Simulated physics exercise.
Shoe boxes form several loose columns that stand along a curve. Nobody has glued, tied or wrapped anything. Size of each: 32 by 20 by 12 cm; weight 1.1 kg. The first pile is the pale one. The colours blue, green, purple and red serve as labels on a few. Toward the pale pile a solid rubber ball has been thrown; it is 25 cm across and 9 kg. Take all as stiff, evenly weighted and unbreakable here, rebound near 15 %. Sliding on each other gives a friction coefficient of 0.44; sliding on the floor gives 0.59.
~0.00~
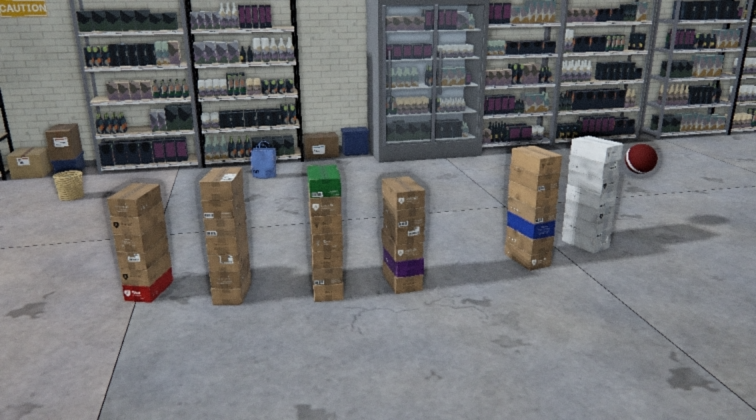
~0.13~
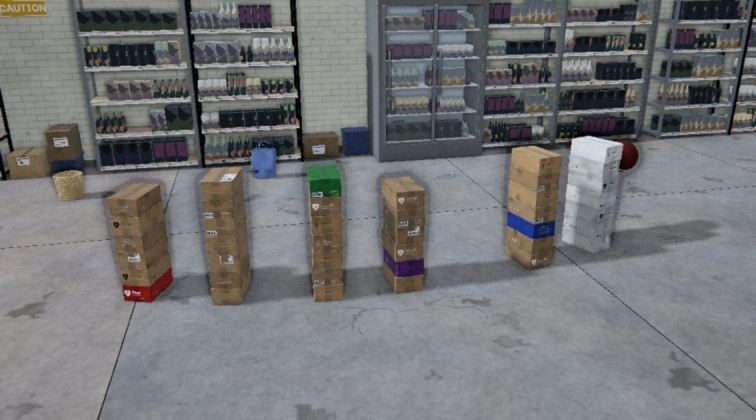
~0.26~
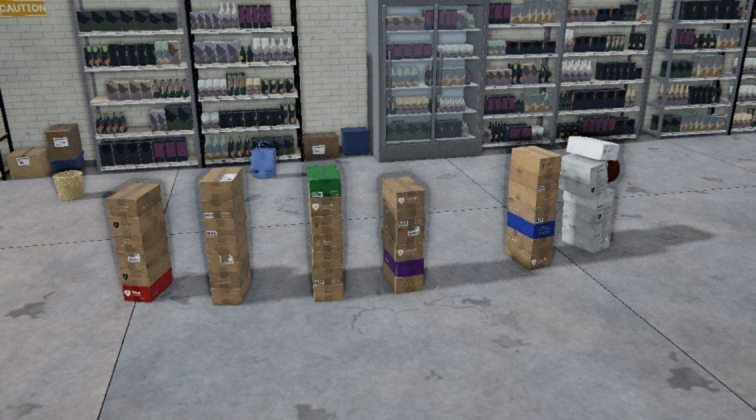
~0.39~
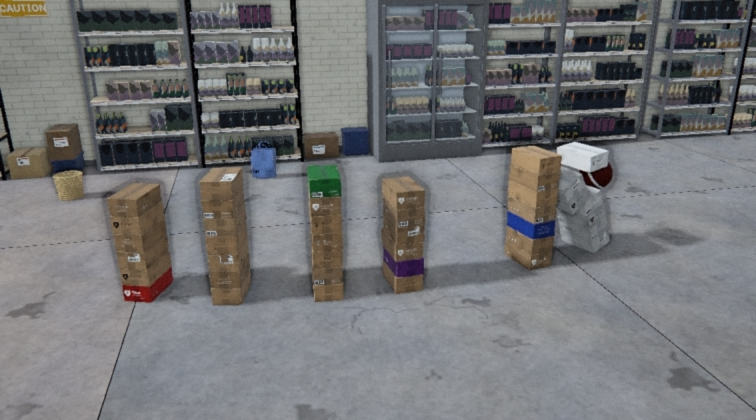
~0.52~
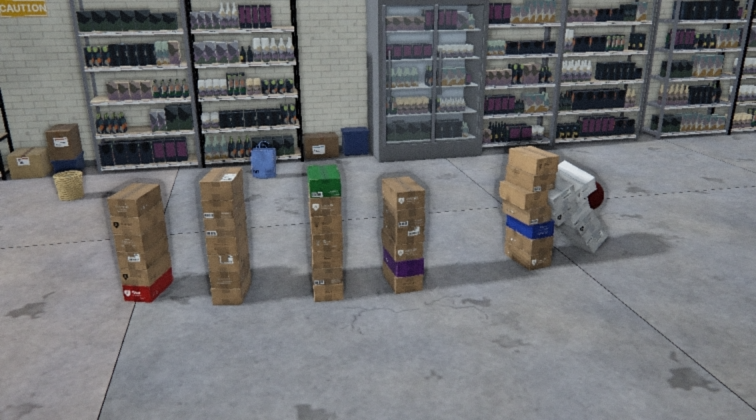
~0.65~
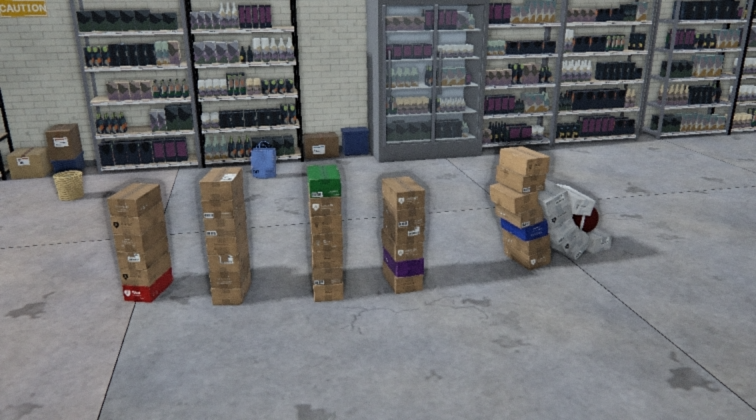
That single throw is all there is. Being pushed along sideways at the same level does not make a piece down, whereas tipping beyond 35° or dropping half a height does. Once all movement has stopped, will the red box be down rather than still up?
No, it keeps its place.
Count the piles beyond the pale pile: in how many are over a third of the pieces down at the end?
That comes to 2.
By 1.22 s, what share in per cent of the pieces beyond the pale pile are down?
20 %.
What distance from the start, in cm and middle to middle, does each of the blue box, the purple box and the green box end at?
Here blue ends up 50 centimetres away, purple 20 centimetres and green 0 centimetres.
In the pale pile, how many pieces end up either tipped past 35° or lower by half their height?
6 pieces.
Around 0.74 s, 6 of the pale pile down; none of the 33 other boxes down, 7 disturbed; red box unmoved; blue box tipped 13°.
Around 0.96 s, 6 of the pale pile down; 6 of the 33 other boxes down; red box unmoved; blue box tipped 36°.
Around 1.22 s, 6 of the pale pile down; 6 of the 33 other boxes down; red box unmoved; blue box on its side.
Around 1.74 s, 6 of the pale pile down; 12 of the 33 other boxes down; red box unmoved; blue box on its side.
Finally (3.9 s), 6 of the pale pile down; 12 of the 33 other boxes down; red box unmoved; blue box on its side; purple box tipped 43°. Seen by the last camera, middles, red box near (149, 283), blue box near (478, 258).
